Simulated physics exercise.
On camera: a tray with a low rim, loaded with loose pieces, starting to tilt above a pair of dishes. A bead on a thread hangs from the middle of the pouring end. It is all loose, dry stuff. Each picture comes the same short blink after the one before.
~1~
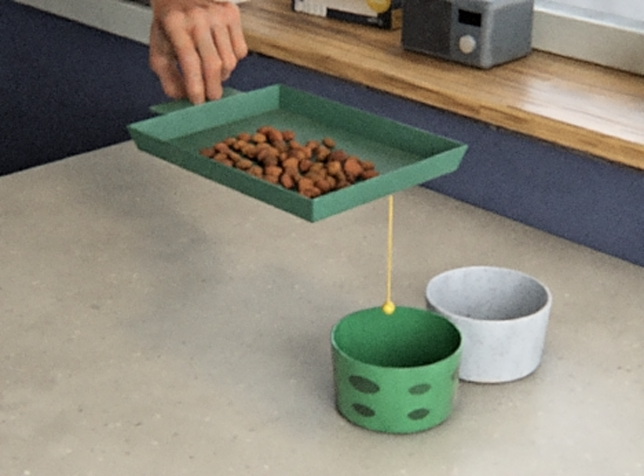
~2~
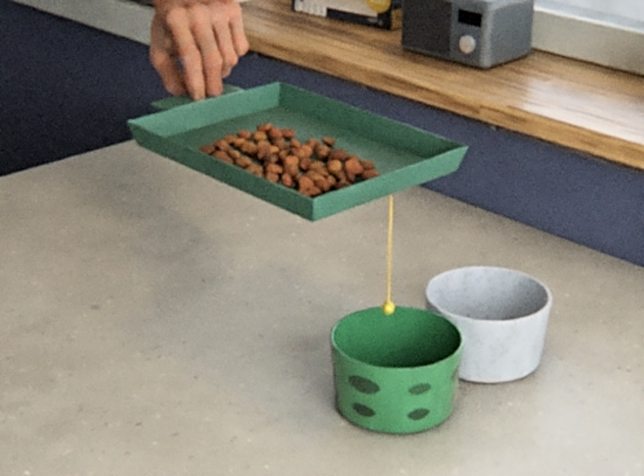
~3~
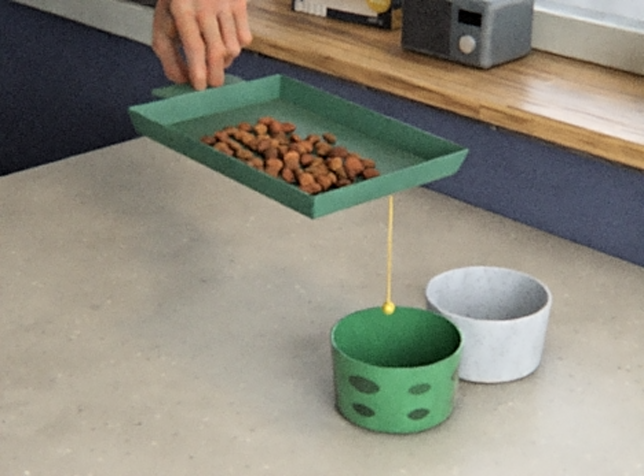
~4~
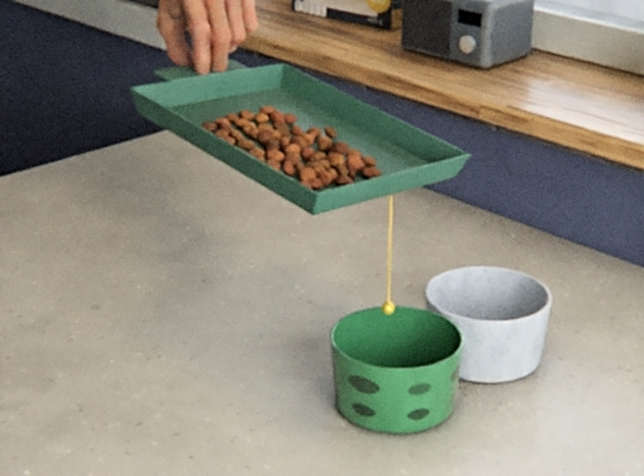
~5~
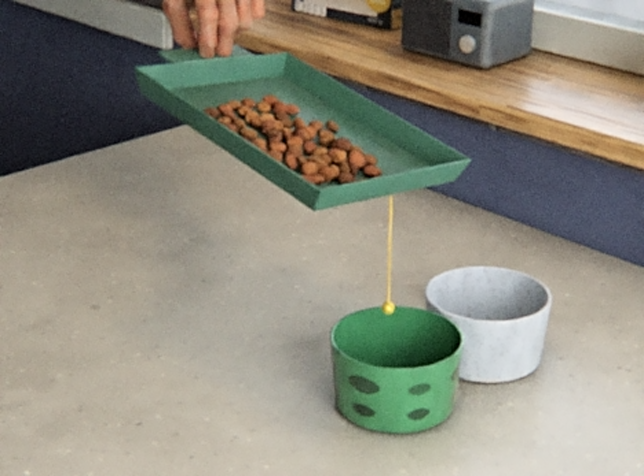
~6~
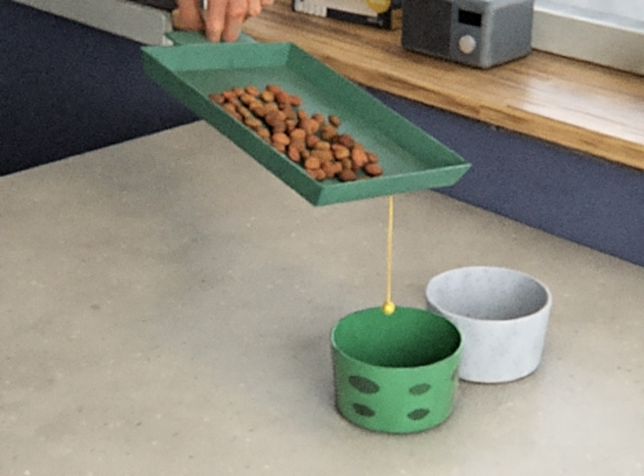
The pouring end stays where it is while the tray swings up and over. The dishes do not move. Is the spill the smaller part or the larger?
The two hold more than half of the load.
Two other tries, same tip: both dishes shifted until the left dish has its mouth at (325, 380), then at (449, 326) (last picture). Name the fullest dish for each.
At the first place the right dish, at the second the left dish.
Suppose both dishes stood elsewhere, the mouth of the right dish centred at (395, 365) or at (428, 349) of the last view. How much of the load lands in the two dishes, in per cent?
Roughly 0 per cent, and 10 per cent.
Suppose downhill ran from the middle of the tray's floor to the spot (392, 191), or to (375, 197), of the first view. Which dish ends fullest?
One: The dish on the left. Two: The left-hand dish.
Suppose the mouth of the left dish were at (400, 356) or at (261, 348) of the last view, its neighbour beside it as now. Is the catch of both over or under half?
First above a half, then not half.
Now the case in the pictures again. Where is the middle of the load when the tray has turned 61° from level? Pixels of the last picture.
At about (414, 165).
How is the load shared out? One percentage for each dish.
For the left dish some 20 %, for the right dish some 70 %.
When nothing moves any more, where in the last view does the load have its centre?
Roughly at (473, 351).
Soon after the last picture, tray tipped steeply; nearly all on the tray; a stray few in the air.
A little later, tray tipped right over; about a third on the tray; a small part in the left dish; about half in the right dish; a stray few outside both; a small part in the air.
Later still, tray tipped past a quarter turn; about a quarter in the left dish; most in the right dish; a small part outside both.
At rest, tray tipped past a quarter turn; about a quarter in the left dish; most in the right dish; a small part outside both.
